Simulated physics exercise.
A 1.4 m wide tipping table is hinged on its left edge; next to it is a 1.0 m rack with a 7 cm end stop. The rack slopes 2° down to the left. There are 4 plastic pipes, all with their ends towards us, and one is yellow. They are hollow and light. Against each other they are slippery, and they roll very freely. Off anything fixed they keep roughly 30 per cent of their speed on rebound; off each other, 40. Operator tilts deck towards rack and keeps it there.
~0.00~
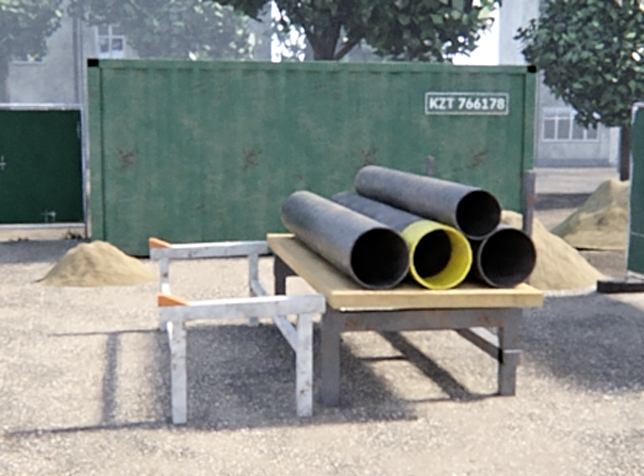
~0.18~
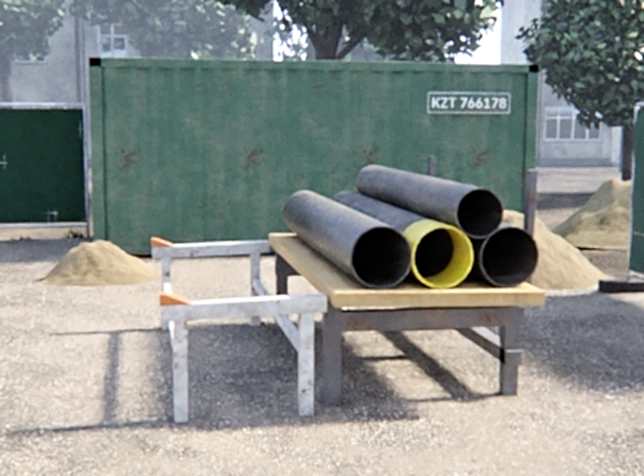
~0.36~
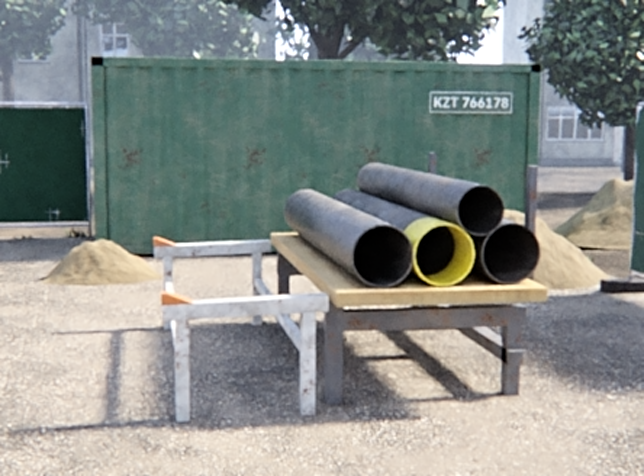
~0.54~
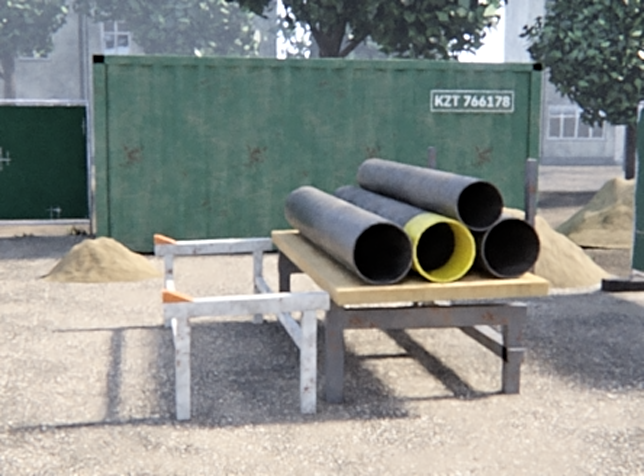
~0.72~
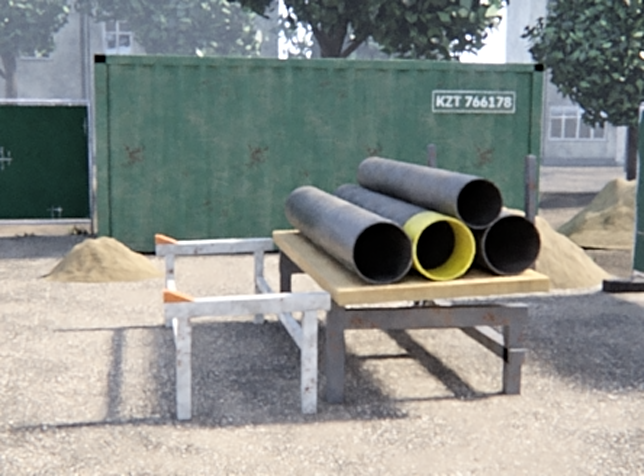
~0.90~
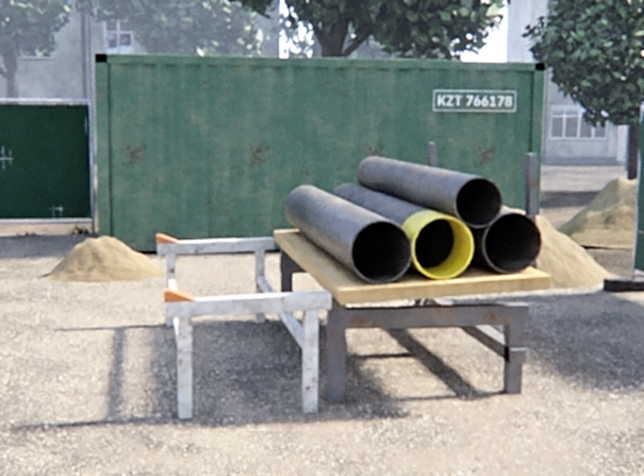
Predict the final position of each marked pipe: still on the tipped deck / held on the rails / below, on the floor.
Final position: Held on the rails.
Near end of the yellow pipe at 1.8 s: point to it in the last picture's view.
Its near end sits close to (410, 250).
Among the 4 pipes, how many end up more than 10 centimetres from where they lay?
The tally comes to 4.
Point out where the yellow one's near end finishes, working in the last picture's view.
My best guess is somewhere around (200, 267).
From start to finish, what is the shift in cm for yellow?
Yellow ends up 160 from where it began.
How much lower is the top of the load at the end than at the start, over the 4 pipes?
Roughly 25 cm.
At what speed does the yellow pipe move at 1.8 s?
Roughly 0.4 m/s.
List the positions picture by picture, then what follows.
Yellow (442, 258); deck tilted 1° back; stop top at (160, 297), in the first frame.
Yellow (443, 257); deck tilted 1° back, in the second frame.
Yellow (445, 255); deck level, in the third frame.
Yellow (445, 251); deck tilted 1° to the rack, in the fourth frame.
Yellow (445, 249); deck tilted 2° to the rack, in the fifth frame.
Yellow (444, 248); deck tilted 3° to the rack, in the sixth frame.
Then, 1.8 s in, yellow is on the deck, 45 cm from the hinge, rolling left; 0 lost over the end.
Then, 2.9 s in, yellow is on the rack, 95 cm from the rack's far end, rolling left; 0 lost over the end.
In the end (6.6 s), yellow is on the rack, 20 cm from the rack's far end; 1 lost over the end.
